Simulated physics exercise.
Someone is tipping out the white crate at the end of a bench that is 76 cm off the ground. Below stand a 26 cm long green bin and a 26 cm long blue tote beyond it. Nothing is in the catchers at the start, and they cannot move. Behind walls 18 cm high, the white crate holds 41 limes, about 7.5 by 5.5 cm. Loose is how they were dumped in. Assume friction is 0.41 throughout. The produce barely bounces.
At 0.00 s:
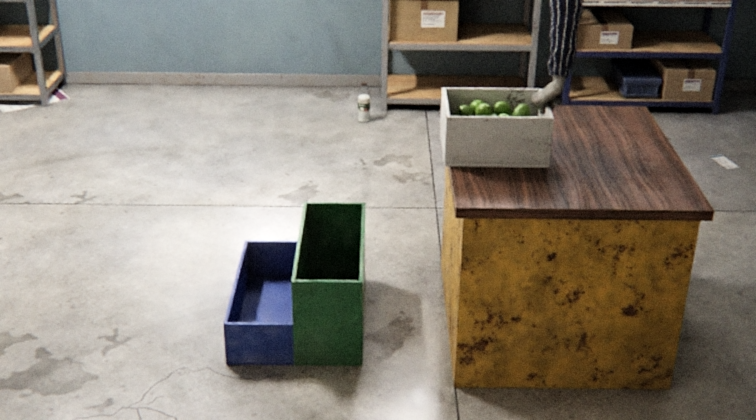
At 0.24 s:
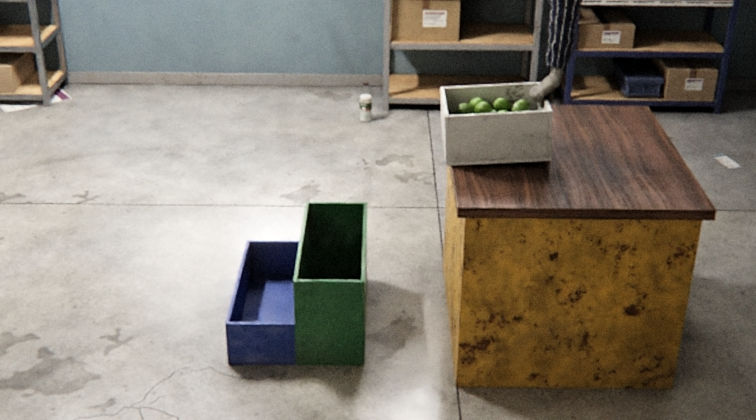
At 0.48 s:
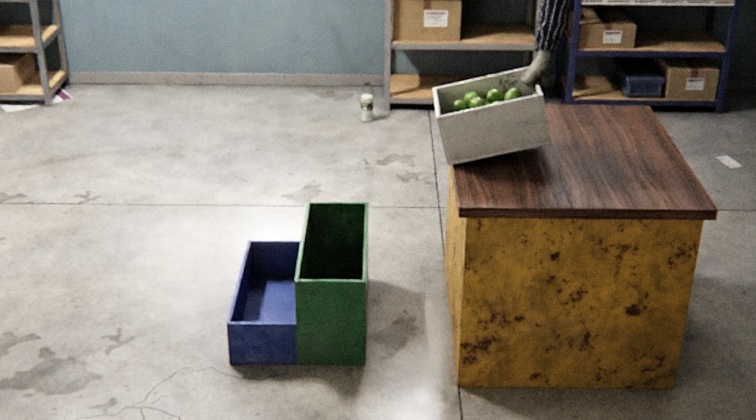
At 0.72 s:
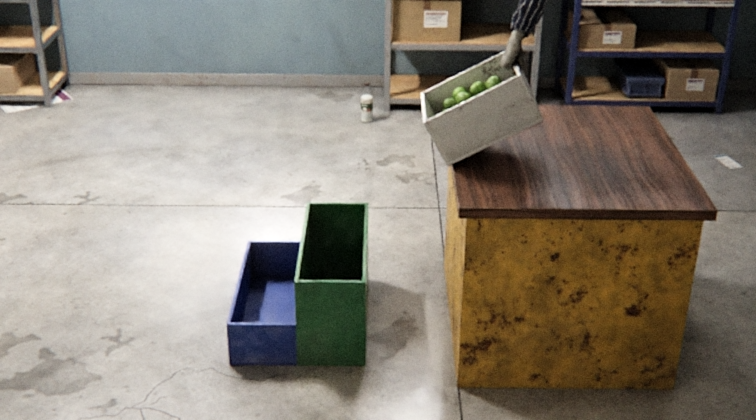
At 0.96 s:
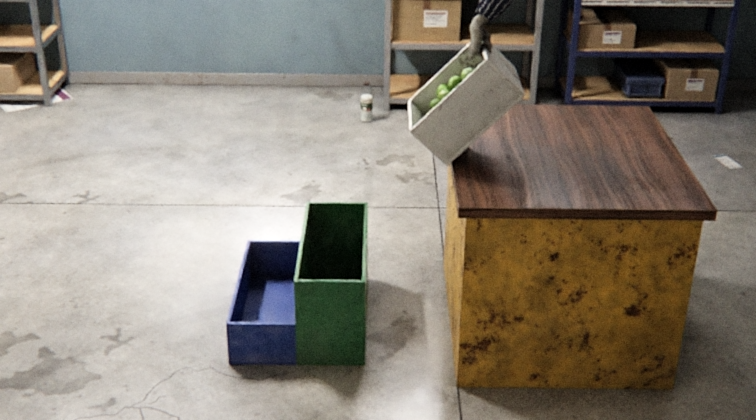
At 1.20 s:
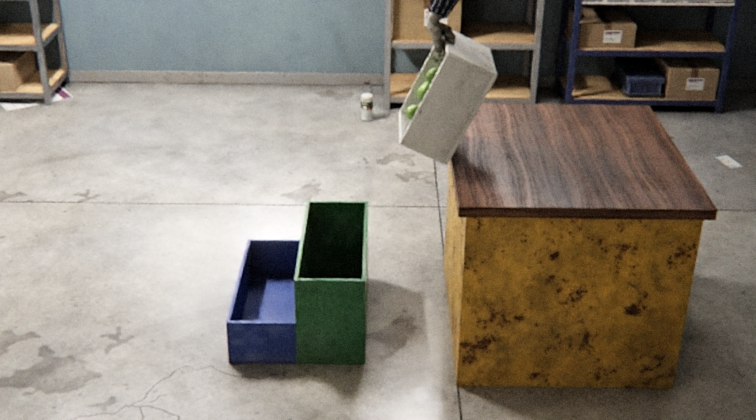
A white crate of green limes on the wooden-topped bench was tilted steadily to the left by a hand at its back until it leaned steeply, the limes still inside, while the green and blue bins stayed put on the floor.
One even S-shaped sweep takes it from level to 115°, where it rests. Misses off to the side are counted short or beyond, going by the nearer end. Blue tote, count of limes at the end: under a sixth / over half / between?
Under a sixth.
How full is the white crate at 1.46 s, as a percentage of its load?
Some 95 per cent, more or less.
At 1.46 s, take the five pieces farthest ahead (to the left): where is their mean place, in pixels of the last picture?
I'd say near (392, 132).
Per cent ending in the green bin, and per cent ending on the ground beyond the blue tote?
Close to 90 and 0 percent respectively.
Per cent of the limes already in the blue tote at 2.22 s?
Estimate for then: Some 0 percent.
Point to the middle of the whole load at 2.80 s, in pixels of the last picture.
I'd place it close to (336, 305) in the last view.
After 1.46 s, tilt 84°; 39 still in the white crate and 2 in the air.
After 1.78 s, tilt 104°; 31 still in the white crate, 5 in the green bin and 5 in the air.
After 2.22 s, tilt 115°; 6 still in the white crate, 24 in the green bin, 1 on the ground short of the green bin and 10 in the air.
Outcome (at 2.80 s), 37 in the green bin, 1 in the blue tote and 3 on the ground short of the green bin. Asked share, 1 of 41, 2 per cent.
